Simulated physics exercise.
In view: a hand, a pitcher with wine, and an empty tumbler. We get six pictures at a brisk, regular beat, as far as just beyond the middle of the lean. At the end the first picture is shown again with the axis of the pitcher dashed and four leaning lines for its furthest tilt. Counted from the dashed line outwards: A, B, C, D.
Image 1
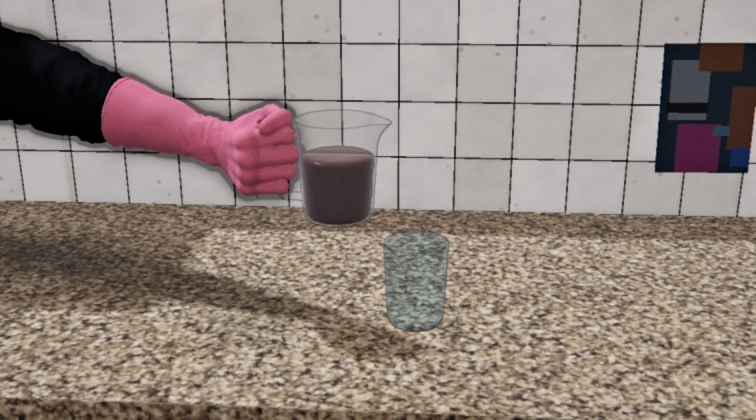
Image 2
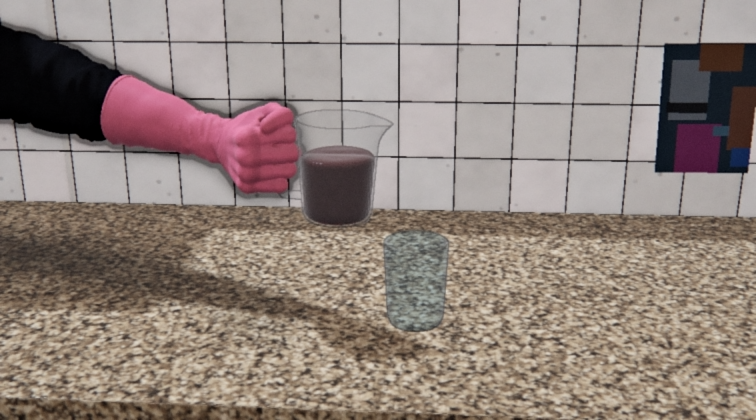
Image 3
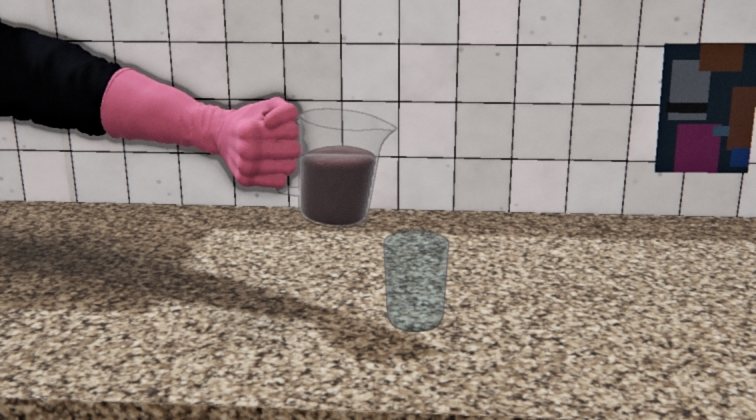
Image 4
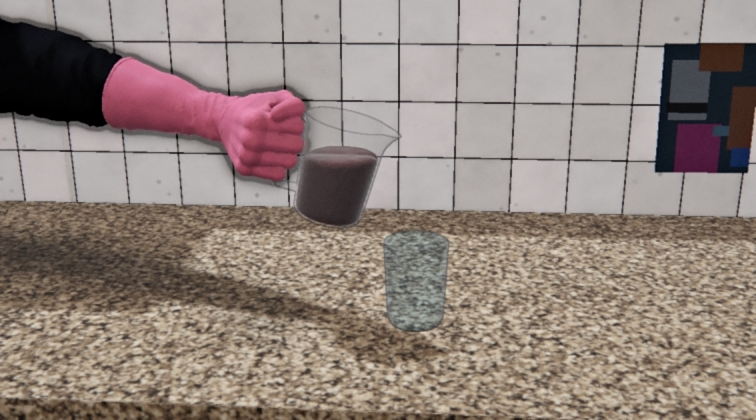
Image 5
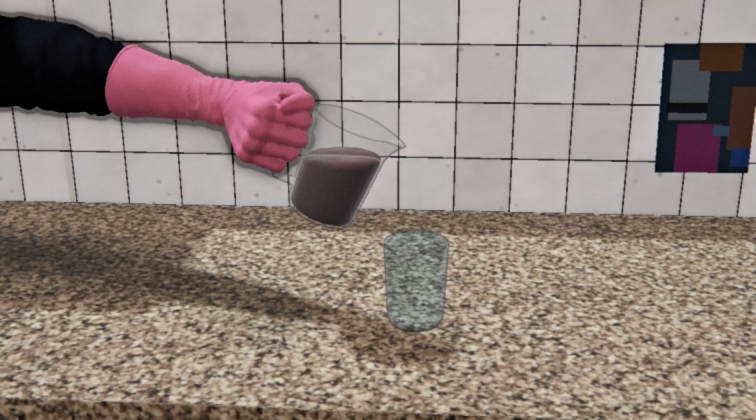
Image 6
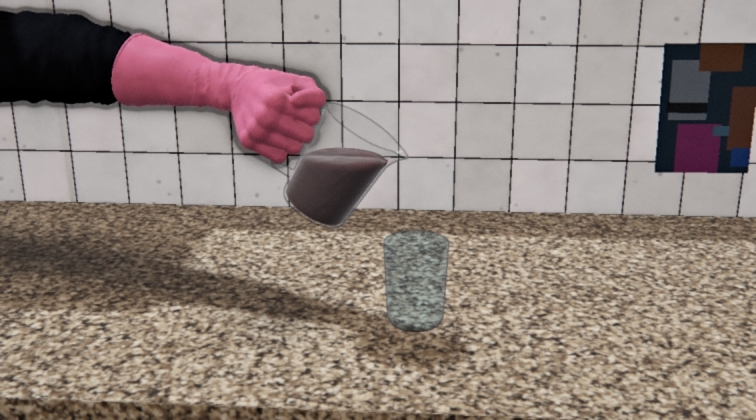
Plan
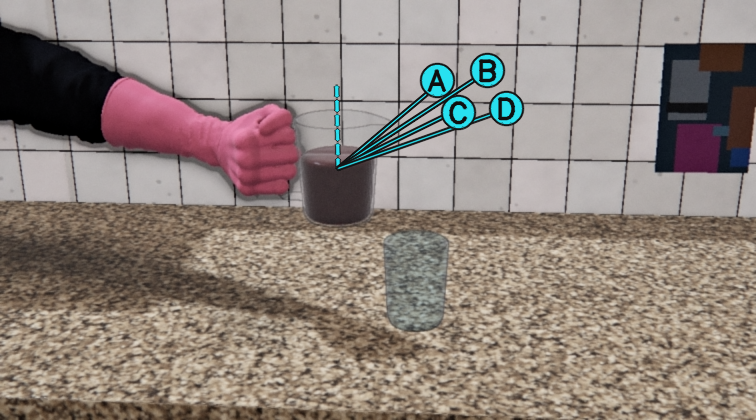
A pink-gloved hand held a clear pitcher of dark liquid above a speckled counter, then tilted it steadily to the right near an empty tumbler, with the liquid shifting toward the lip.
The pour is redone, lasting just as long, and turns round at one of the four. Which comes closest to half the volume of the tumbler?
Use tilt D.
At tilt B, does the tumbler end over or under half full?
Under.
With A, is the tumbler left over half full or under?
Under.
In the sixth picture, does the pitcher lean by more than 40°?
No, it does not.
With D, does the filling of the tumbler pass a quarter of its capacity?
Yes, clearly.
On the marked copy, A at (426, 94); B at (473, 80); C at (441, 117); D at (490, 115).
For tilt A, the tumbler ends with about 10 % of what it can hold.
For tilt B, the tumbler ends with about 18 % of what it can hold.
For tilt C, the tumbler ends with about 31 % of what it can hold; 4 % of the wine is spilt.
For tilt D, the tumbler ends with about 50 % of what it can hold.
